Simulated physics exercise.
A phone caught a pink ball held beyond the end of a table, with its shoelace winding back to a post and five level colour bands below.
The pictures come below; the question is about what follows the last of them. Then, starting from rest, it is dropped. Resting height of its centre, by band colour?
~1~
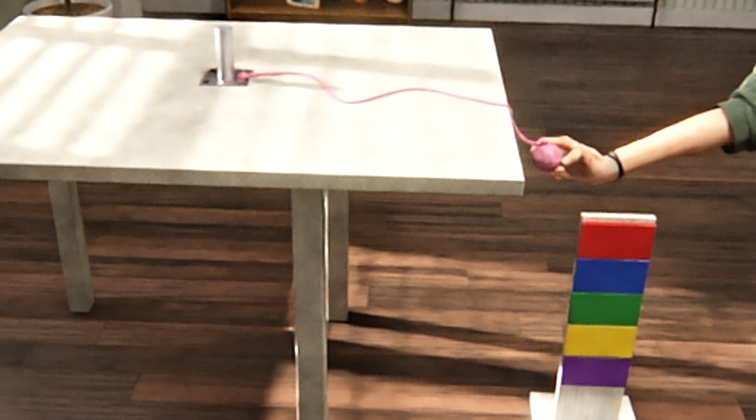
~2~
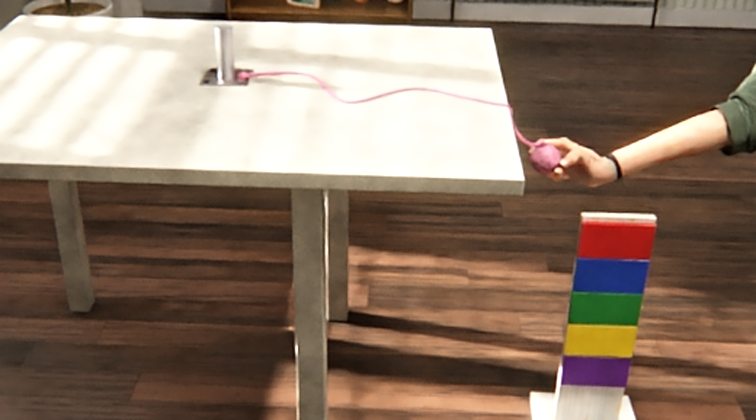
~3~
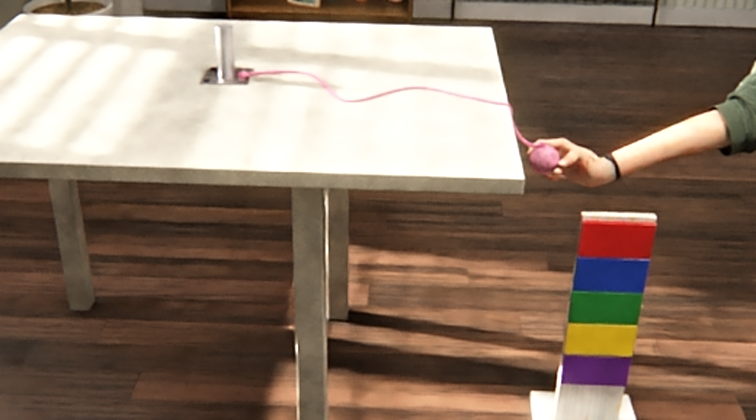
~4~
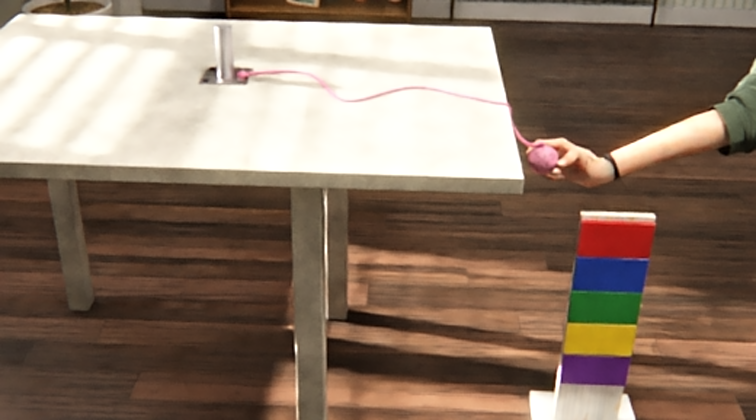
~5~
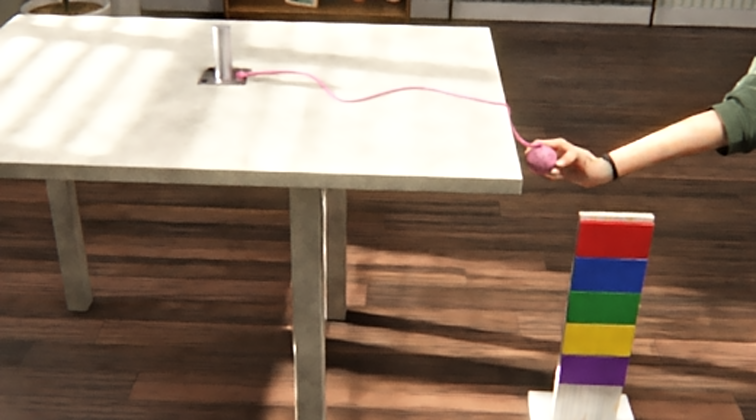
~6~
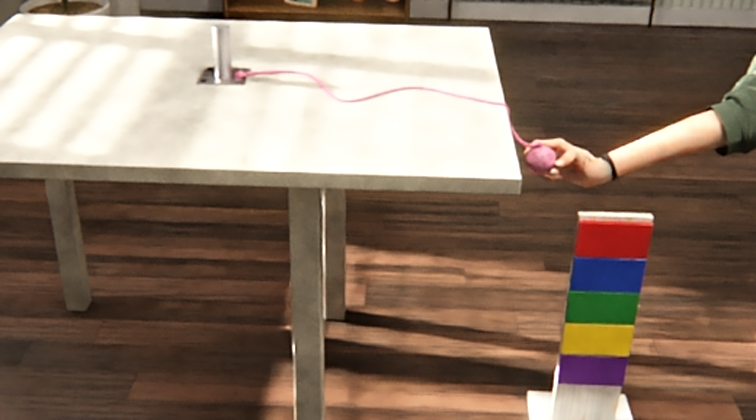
Red.
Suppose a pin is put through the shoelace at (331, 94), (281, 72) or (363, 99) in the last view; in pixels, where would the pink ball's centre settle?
In order of the tries: About (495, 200), then (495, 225), then (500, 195).
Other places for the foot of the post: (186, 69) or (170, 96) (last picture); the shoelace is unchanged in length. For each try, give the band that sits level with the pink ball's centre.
Try one - higher than all five; try two - none, it hangs higher.
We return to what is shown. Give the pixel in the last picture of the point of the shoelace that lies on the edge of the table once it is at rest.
Look around (450, 94).
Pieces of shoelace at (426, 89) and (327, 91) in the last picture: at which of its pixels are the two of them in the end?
First: (481, 101). Second: (355, 88).
Early on, ball near (481, 228); level with red.
Midway, ball near (507, 232); level with red.
Finally, ball near (494, 231); level with red. At red.
